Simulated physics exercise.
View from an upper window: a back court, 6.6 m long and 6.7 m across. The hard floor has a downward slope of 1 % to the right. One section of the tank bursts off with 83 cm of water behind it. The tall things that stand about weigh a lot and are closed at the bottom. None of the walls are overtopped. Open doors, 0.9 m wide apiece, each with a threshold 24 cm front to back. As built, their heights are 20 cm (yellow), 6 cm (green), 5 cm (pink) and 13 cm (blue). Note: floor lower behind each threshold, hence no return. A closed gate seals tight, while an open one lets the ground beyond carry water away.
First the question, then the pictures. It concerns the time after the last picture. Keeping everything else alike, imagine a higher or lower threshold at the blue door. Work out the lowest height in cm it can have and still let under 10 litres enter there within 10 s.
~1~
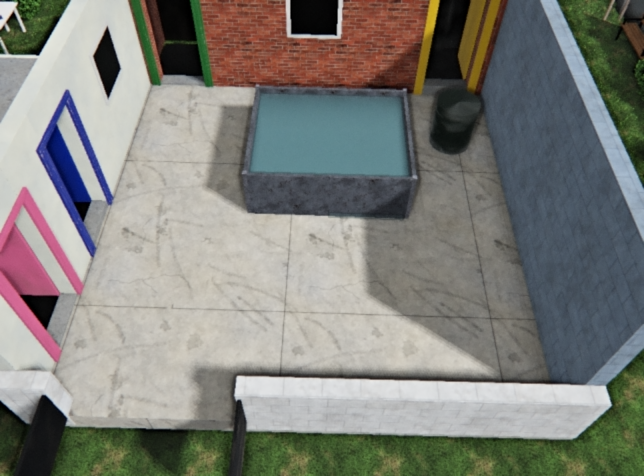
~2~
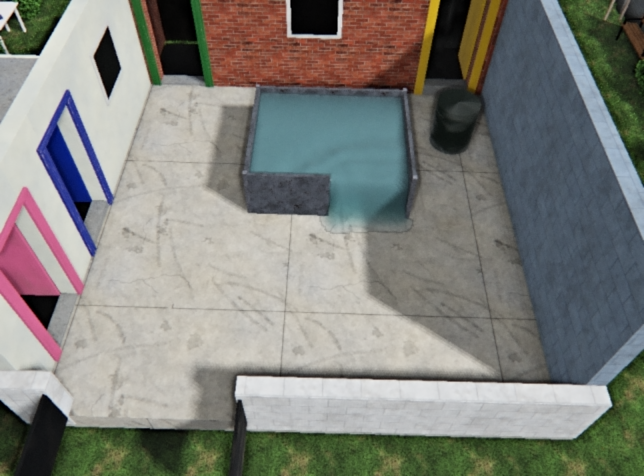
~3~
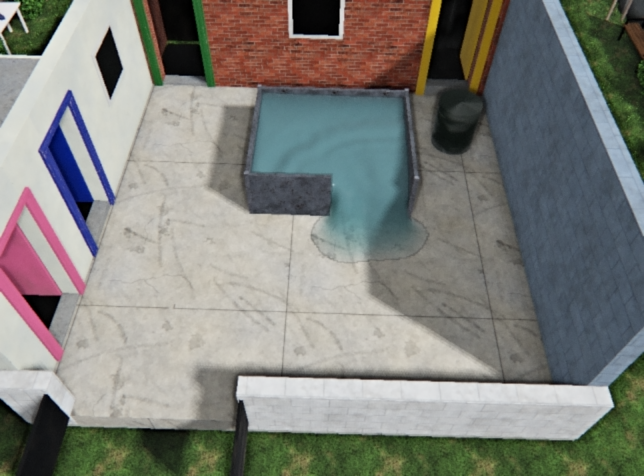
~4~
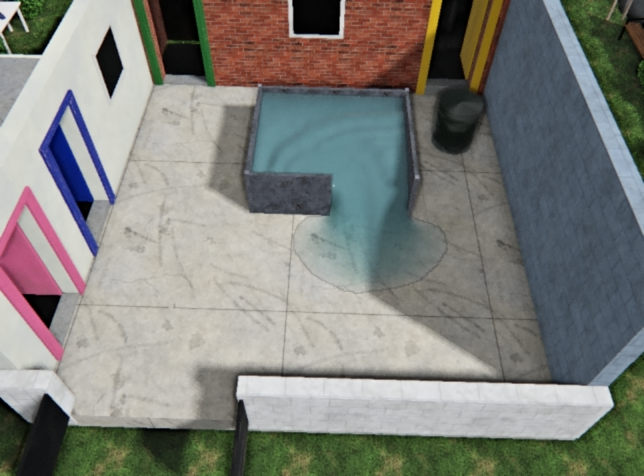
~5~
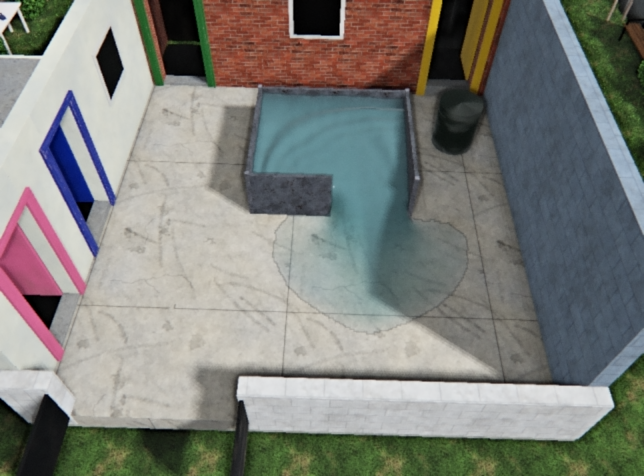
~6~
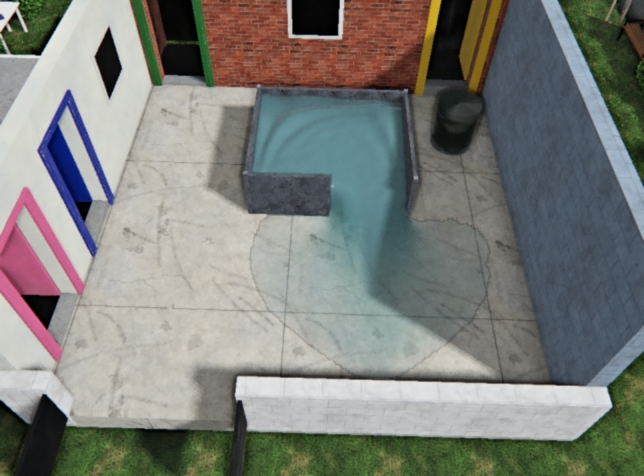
The lowest such height is roughly 5.5 cm.
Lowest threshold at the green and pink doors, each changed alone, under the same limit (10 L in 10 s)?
Some 7.0 cm for green, some 14.0 cm for pink.
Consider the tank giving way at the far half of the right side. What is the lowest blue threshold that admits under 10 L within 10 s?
I'd say close to 8.5 cm.
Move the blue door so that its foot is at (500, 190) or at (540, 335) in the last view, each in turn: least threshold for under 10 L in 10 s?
Roughly 9.5 and 34 cm.
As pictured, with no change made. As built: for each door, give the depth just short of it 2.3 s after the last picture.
Depths in cm: Yellow 0, green 0, pink 0, blue 0.
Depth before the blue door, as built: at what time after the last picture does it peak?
About 5.0 seconds.
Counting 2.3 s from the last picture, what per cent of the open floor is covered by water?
Roughly 40 percent of the floor.
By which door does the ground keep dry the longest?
Coming last is the green one.
Then, 0.7 s after the last picture water covers 35 % of the floor, deepest (46 cm) near (382, 226); it has not reached the blue door.
Then, 2.3 s after the last picture water covers 40 % of the floor, deepest (40 cm) near (391, 394); it has not reached the blue door.
Then, 9.3 s after the last picture water covers 100 % of the floor, deepest (18 cm) near (482, 105); 6 cm at the blue door, 0 litres in over its 13 cm threshold.
At the blue door as built, the water peaked near 9 cm, 5.1 s after the last picture.
Run again over the same 10 s with other heights there, 19 litres in over 4.5 cm, 2 litres over 7.5 cm. The limit of 10 litres is kept from about 5.5 cm up.
